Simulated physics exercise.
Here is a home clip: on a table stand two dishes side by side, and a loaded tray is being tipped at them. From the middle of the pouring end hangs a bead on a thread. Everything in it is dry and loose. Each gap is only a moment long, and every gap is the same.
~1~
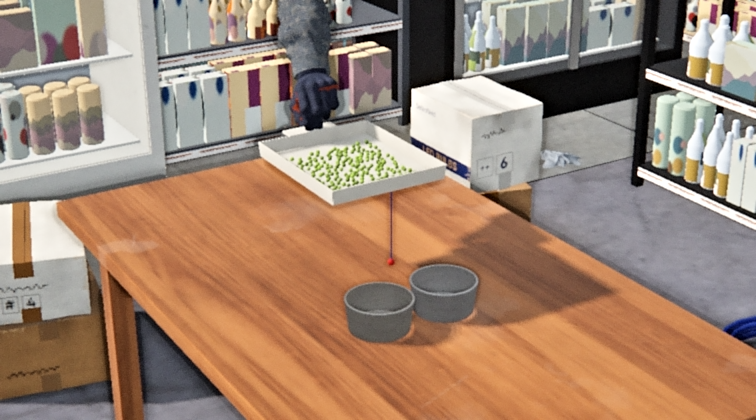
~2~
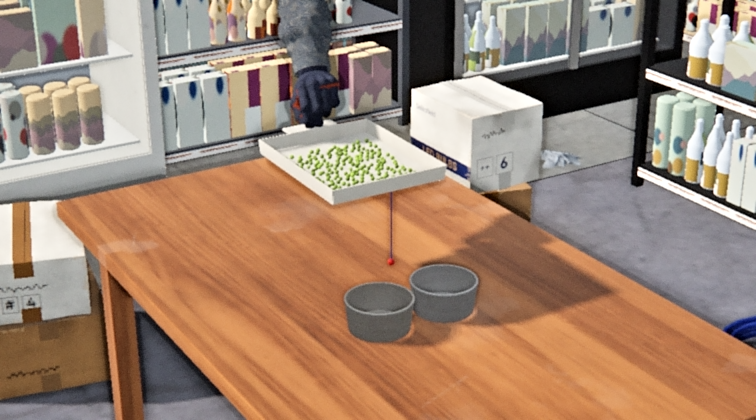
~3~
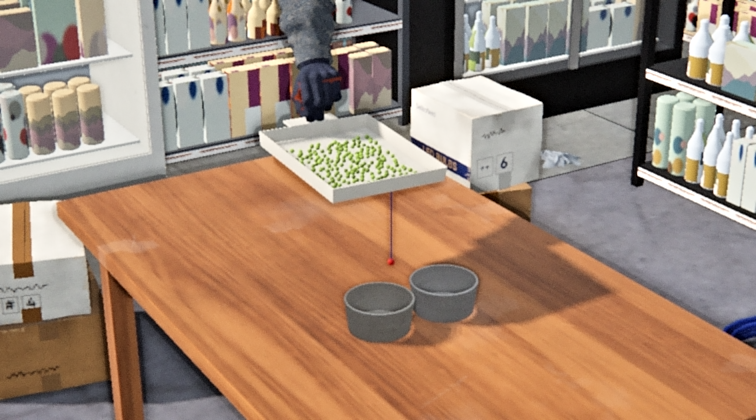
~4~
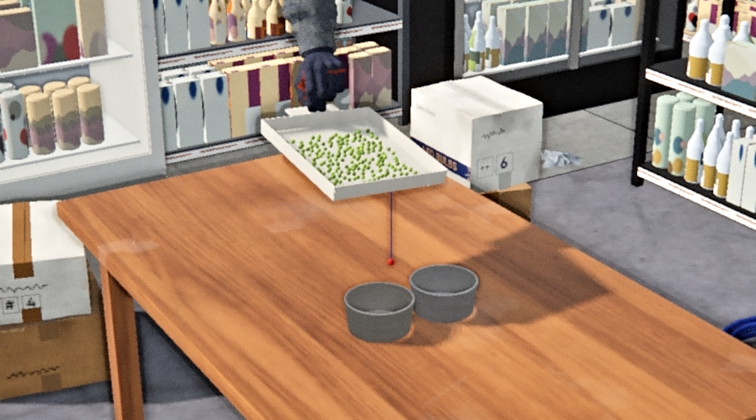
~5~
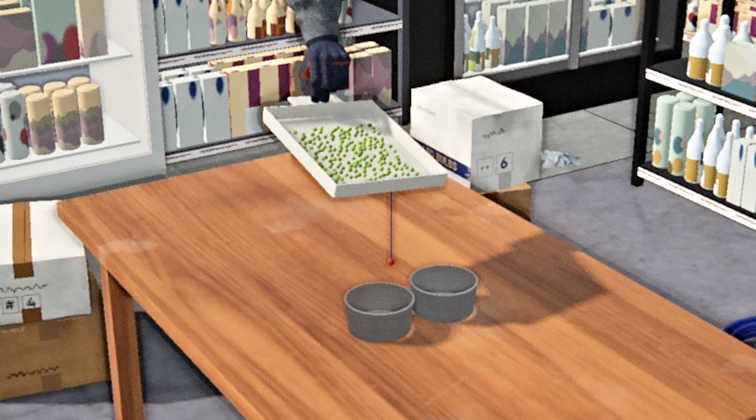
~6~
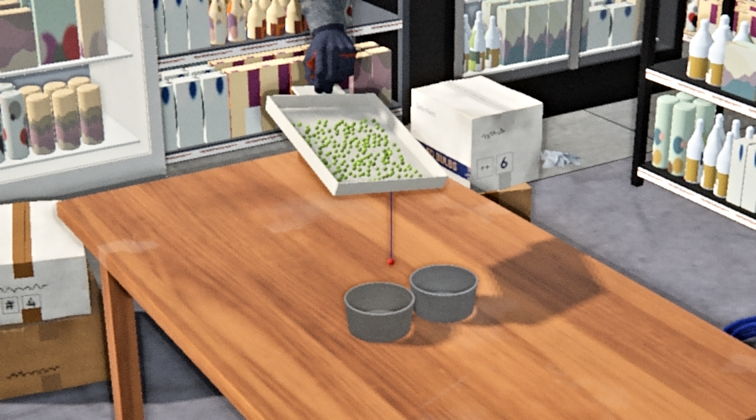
A white tray of green peas tilted slowly, its back end lifted by a dark-gloved hand, and the peas began shifting toward the lower edge above two gray dishes on a wooden table.
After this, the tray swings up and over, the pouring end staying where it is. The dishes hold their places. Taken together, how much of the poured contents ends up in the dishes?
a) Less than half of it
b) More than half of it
Less than half of it (a).
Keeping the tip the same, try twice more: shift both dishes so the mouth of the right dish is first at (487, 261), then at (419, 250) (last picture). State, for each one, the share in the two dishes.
Approximately 20 percent, followed by approximately 60 percent.
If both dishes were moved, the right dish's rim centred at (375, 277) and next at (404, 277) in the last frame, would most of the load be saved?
In order, they'd catch a minor share, and next a minor share.
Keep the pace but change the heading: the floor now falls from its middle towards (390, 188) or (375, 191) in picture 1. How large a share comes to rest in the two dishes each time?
The share is 90 per cent in the first and 80 per cent in the second.
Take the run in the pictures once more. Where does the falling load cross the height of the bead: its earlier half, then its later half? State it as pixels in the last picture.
The leading part at (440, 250), the rest of it at (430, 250).
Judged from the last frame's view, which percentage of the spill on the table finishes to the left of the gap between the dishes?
It works out to some 20 per cent.
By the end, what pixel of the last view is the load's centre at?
Around (455, 285).
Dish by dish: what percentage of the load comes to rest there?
Final share: Left dish at 0 per cent, right dish at 20 per cent.
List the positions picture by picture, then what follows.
In the first picture, corners of the pouring end (333, 190) and (444, 164), level; middle of the load (357, 167), dried peas; left dish (397, 324); right dish (462, 304); bead on its thread (391, 262).
In the second picture, corners of the pouring end (333, 190) and (445, 165), level; middle of the load (357, 166).
In the third picture, corners of the pouring end (334, 188) and (445, 167), tipped barely, lowest at the right corner; middle of the load (357, 163).
In the fourth picture, corners of the pouring end (335, 186) and (446, 170), tipped a little, lowest at the right corner; middle of the load (358, 159).
In the fifth picture, corners of the pouring end (337, 184) and (447, 172), tipped a little, lowest at the right corner; middle of the load (360, 155).
In the sixth picture, corners of the pouring end (338, 182) and (447, 175), tipped clearly, lowest at the right corner; middle of the load (363, 153), the larger part on the move; left dish (397, 324); right dish (462, 304).
Just after the last frame, tray tipped steeply; almost all on the tray; just a few in the right dish; just a few in the air.
A moment on, tray tipped past a quarter turn; the larger part on the tray; just a few in the right dish; about a tenth outside both; about a tenth in the air.
Further on, tray tipped past a quarter turn; about a tenth in the right dish; the larger part outside both.
When it is over, tray tipped past a quarter turn; not one in the left dish; about a tenth in the right dish; the larger part outside both.
